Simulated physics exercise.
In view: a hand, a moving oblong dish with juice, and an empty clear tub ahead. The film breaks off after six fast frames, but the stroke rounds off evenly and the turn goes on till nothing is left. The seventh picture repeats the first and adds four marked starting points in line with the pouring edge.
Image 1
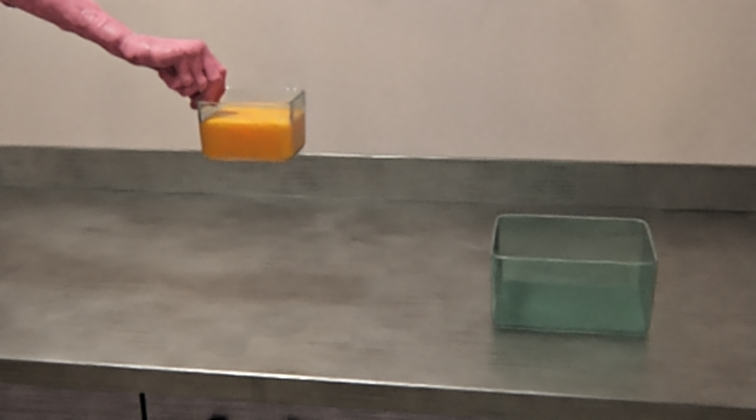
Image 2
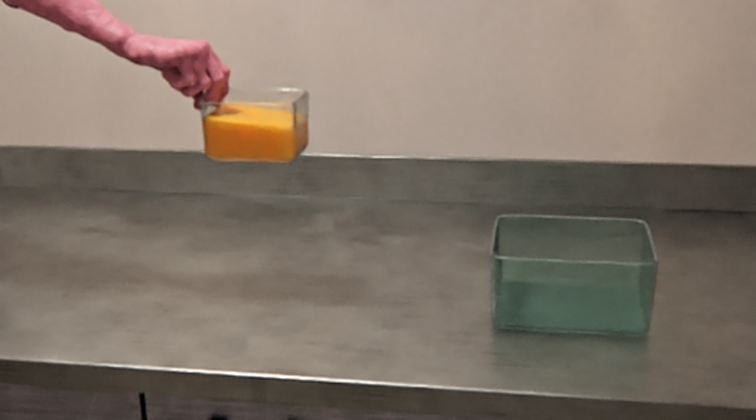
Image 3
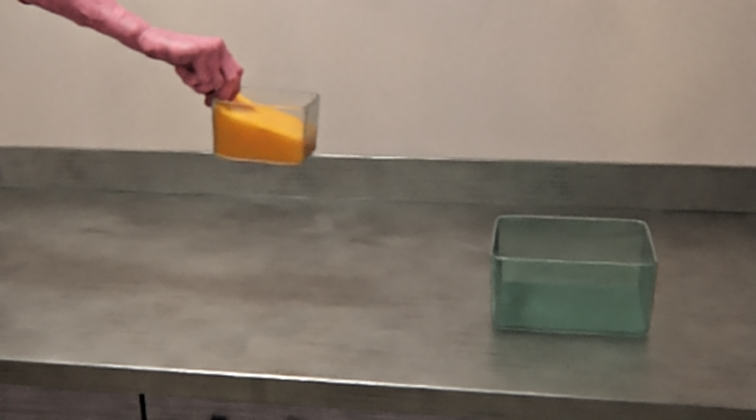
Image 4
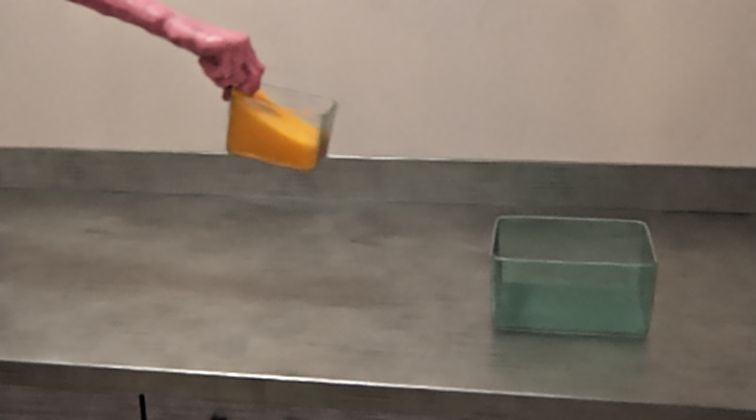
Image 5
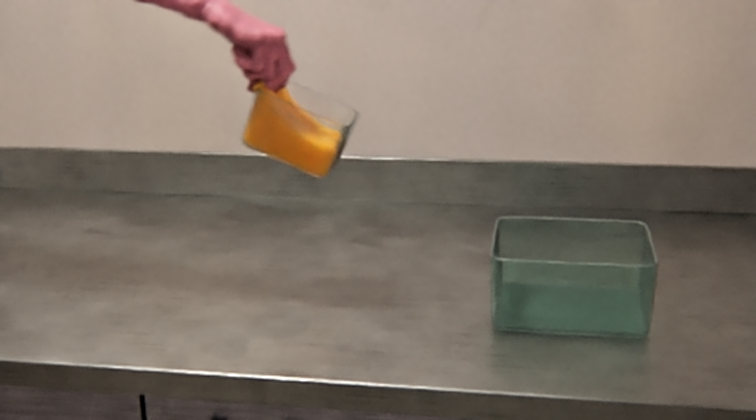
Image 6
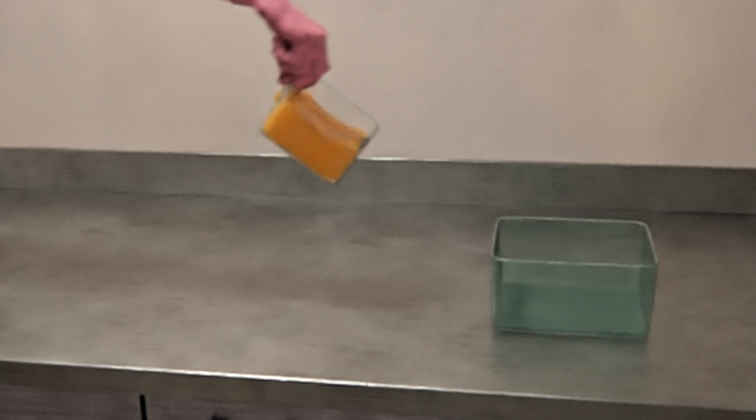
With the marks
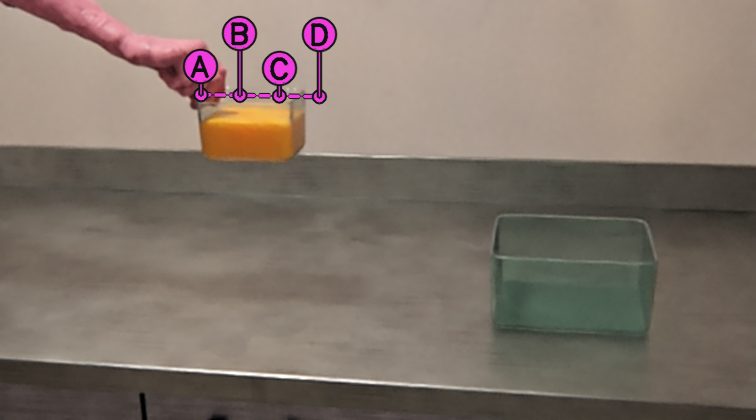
At first, a hand holds a clear oblong dish of orange juice nearly level above a counter, left of a still, greenish clear tub. The hand then carries the dish rightward, and the juice slopes up toward the hand's side. The dish tips steadily further, its right side dropping lower.
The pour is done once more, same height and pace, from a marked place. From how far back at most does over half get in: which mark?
D will do.
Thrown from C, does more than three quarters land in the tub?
No.
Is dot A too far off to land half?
Yes, that goes wrong.
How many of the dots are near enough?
One of them.
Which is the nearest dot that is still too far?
Dot C.
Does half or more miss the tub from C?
Yes, that goes wrong.
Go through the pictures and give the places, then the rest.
The first picture shows upright, lip at (296, 96); tub from (491, 325) to (650, 333); nothing has left yet.
The second picture shows upright, lip at (300, 96); nothing has left yet.
The third picture shows tipped about 4°, lip at (311, 100); nothing has left yet.
The fourth picture shows tipped about 12°, lip at (330, 108); juice is over the rim, down to (247, 89).
The fifth picture shows tipped about 23°, lip at (352, 119); juice is over the rim, down to (262, 88).
The sixth picture shows tipped about 36°, lip at (374, 132); juice is over the rim, down to (282, 96).
In magenta, A at (200, 94); B at (239, 95); C at (279, 96); D at (319, 96).
Choosing A, about 0 % lands in the tub, 98 % falls short.
Choosing B, about 3 % lands in the tub, 93 % falls short and 5 % goes beside or beyond.
Choosing C, about 34 % lands in the tub, 59 % falls short and 7 % goes beside or beyond.
Choosing D, about 63 % lands in the tub, 26 % falls short and 11 % goes beside or beyond.
